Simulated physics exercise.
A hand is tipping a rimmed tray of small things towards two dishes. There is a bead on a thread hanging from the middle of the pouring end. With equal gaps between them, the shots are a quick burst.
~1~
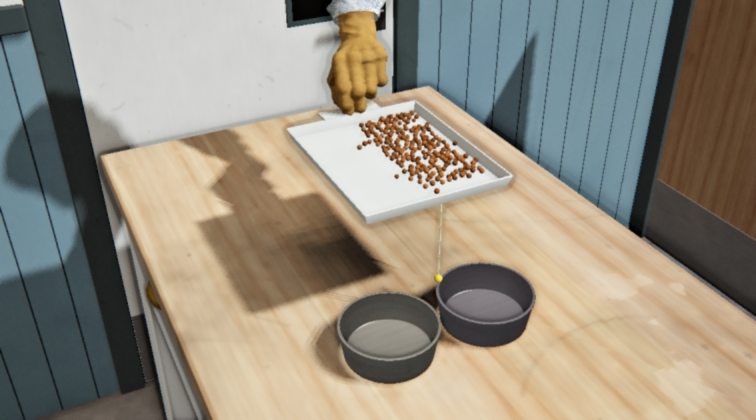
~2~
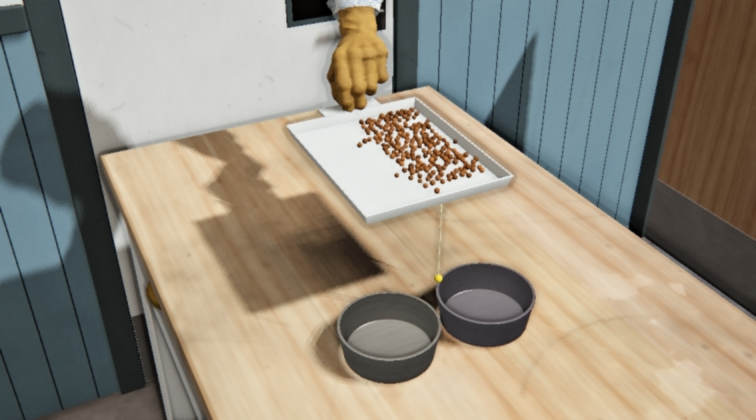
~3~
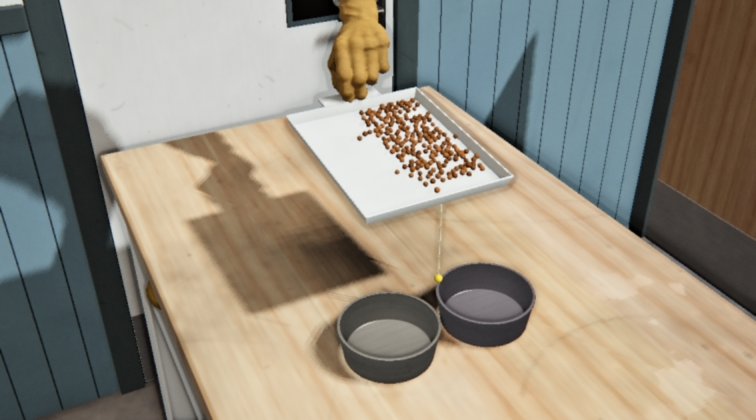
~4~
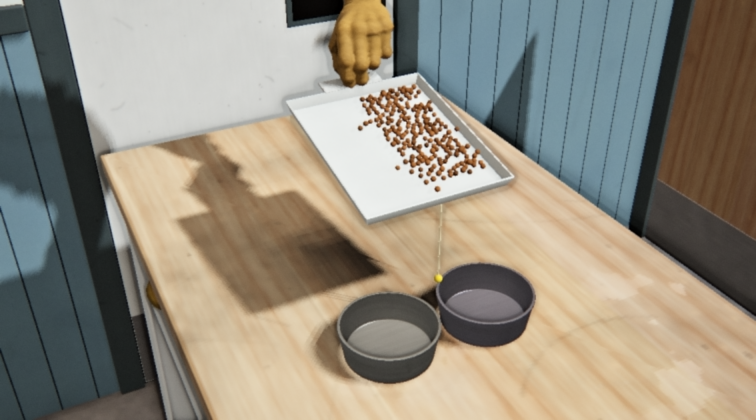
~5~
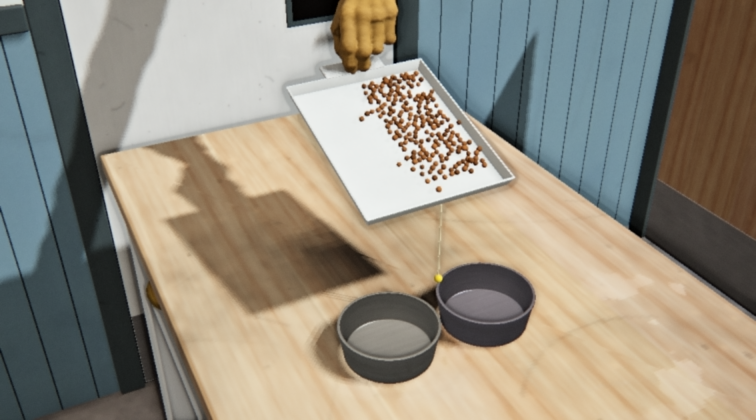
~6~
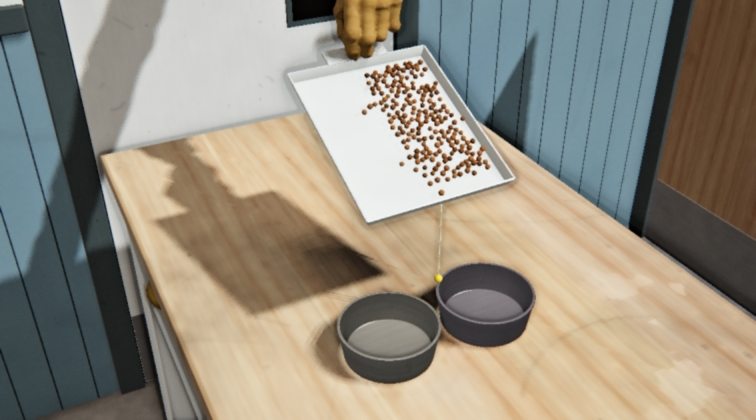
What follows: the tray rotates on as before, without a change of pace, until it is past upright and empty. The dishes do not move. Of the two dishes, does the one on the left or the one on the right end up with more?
Oh, the winner here is the right dish, by the look of it.
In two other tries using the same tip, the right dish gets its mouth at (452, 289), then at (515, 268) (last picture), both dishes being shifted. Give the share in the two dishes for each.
Around 50 per cent for the first position, around 50 per cent for the second.
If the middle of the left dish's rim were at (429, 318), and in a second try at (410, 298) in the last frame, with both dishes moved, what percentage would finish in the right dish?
You'd get 30 in a hundred first and 20 in a hundred after that.
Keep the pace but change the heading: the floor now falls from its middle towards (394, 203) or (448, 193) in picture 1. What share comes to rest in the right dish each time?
The first try gives close to 0 per cent, the second close to 80 per cent.
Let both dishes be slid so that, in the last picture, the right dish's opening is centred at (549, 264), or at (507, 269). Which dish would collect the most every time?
With the dishes at the first place it's the left-side dish, and at the second it's the left-side dish.
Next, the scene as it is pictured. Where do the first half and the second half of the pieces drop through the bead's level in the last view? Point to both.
Points: About (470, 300), then about (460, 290).
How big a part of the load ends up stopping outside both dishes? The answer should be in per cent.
It works out to close to 20 per cent.
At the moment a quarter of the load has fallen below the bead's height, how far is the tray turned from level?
Around 75° at that moment.
Soon after the last picture, tray tipped steeply; about two thirds on the tray; about a third in the air.
A little later, tray tipped past a quarter turn; a stray few on the tray; about a quarter in the left dish; about a third in the right dish; a small part outside both; about a quarter in the air.
Later still, tray tipped past a quarter turn; about a quarter in the left dish; about half in the right dish; about a quarter outside both.
At rest, tray tipped past a quarter turn; about a quarter in the left dish; about half in the right dish; about a quarter outside both.
